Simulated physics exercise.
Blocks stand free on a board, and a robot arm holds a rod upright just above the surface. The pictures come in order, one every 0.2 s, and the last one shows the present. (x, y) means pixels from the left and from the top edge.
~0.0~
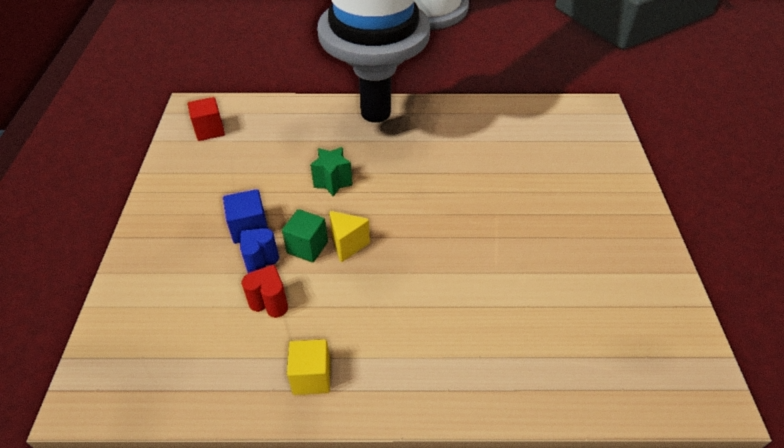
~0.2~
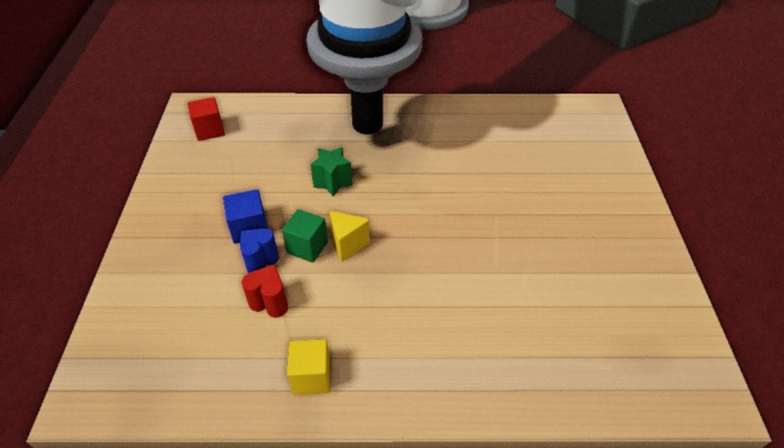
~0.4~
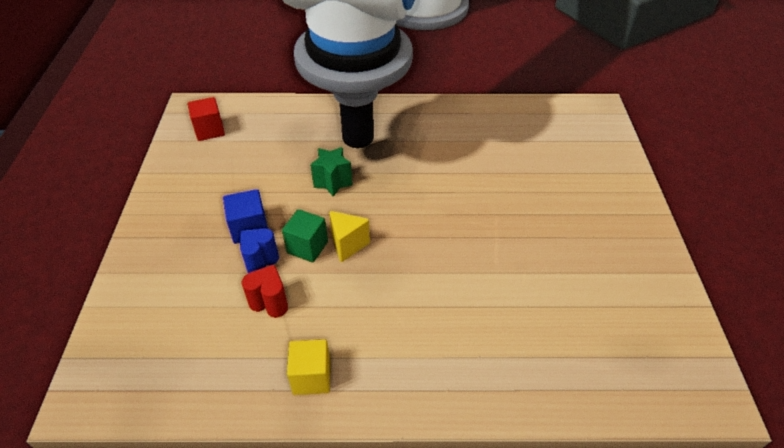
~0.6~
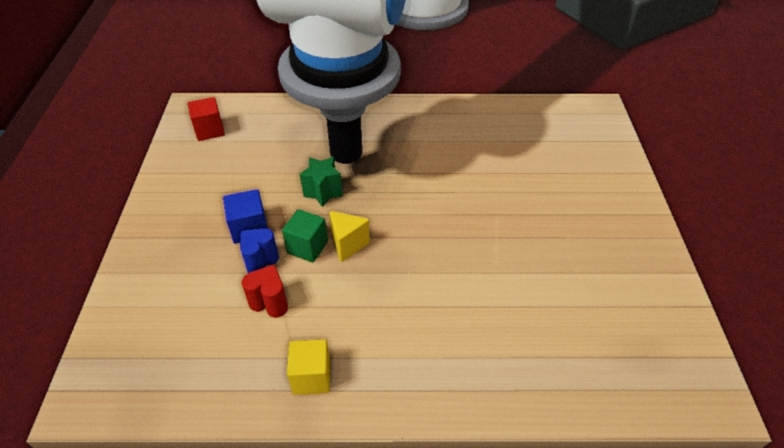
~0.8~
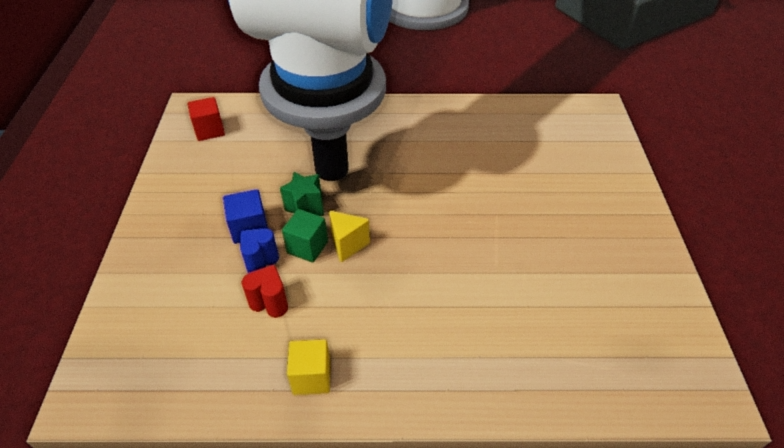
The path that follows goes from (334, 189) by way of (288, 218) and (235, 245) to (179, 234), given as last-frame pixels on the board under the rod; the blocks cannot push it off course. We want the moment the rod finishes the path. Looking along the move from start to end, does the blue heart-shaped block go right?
No, I don't think so.
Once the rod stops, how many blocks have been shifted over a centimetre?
Shifted over 1 cm: Three or more.
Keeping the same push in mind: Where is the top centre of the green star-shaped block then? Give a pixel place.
Around (215, 248).
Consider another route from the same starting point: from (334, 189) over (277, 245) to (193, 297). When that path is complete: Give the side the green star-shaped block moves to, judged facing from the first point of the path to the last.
It will end up to the right.
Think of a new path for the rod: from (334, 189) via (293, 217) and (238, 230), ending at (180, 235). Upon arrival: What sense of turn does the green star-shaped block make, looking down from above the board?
That block twists counter-clockwise.
On the path given first. One third of the way, rod at (285, 201); blue square at (222, 212), turned 20° clockwise; blue heart-shaped block at (252, 247), turned 20° clockwise; green star-shaped block at (258, 220), turned 25° anticlockwise.
Two thirds of the way, rod at (228, 228); blue square at (190, 216), turned 35° clockwise; blue heart-shaped block at (239, 267); red heart-shaped block at (263, 283), turned 10° anticlockwise; green star-shaped block at (219, 248), turned 80° anticlockwise.
At the end, rod at (172, 216); blue square at (132, 210), turned 15° clockwise; blue heart-shaped block at (239, 267); red heart-shaped block at (263, 283), turned 10° anticlockwise; green star-shaped block at (215, 248), turned 95° anticlockwise.
